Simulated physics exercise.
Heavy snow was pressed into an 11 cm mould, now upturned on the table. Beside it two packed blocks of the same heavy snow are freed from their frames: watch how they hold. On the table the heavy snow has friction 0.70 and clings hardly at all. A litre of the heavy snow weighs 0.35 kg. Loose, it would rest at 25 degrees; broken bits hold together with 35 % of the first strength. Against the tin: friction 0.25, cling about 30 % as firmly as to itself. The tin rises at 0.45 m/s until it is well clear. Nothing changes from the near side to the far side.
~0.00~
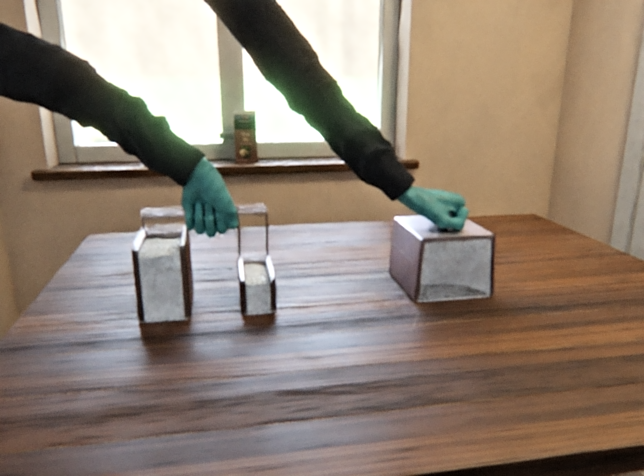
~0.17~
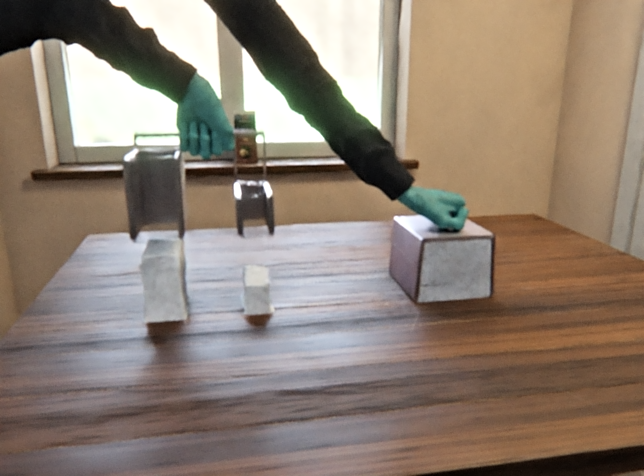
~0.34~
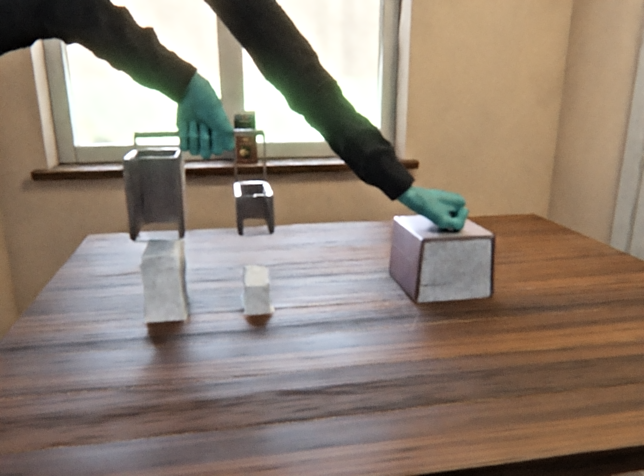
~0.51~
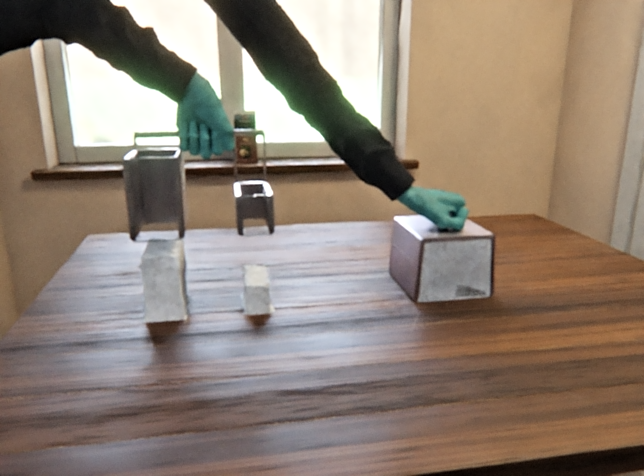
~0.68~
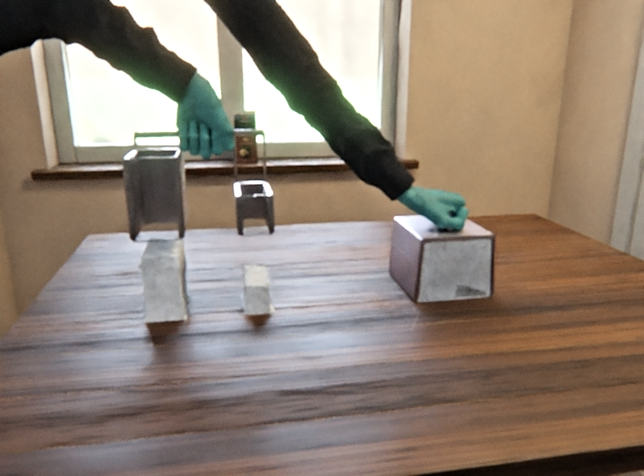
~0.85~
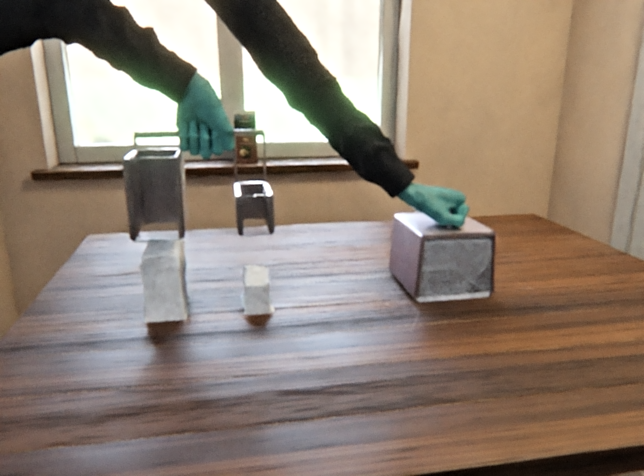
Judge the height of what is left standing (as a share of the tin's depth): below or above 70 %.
Expect above 70 %.
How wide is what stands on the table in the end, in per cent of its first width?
Roughly 100 %.
After 1.04 s, the tin is up by 8.5 cm.
After 1.26 s, the tin is up by 18 cm; what stands on the table is 98 % of the tin's depth.
After 1.49 s, the tin is up by 23 cm; what stands on the table is 98 % of the tin's depth.
After 1.71 s, the tin is up by 23 cm; what stands on the table is 98 % of the tin's depth.
After 1.81 s, at the end, the tin is up by 23 cm; what stands on the table is 98 % of the tin's depth.
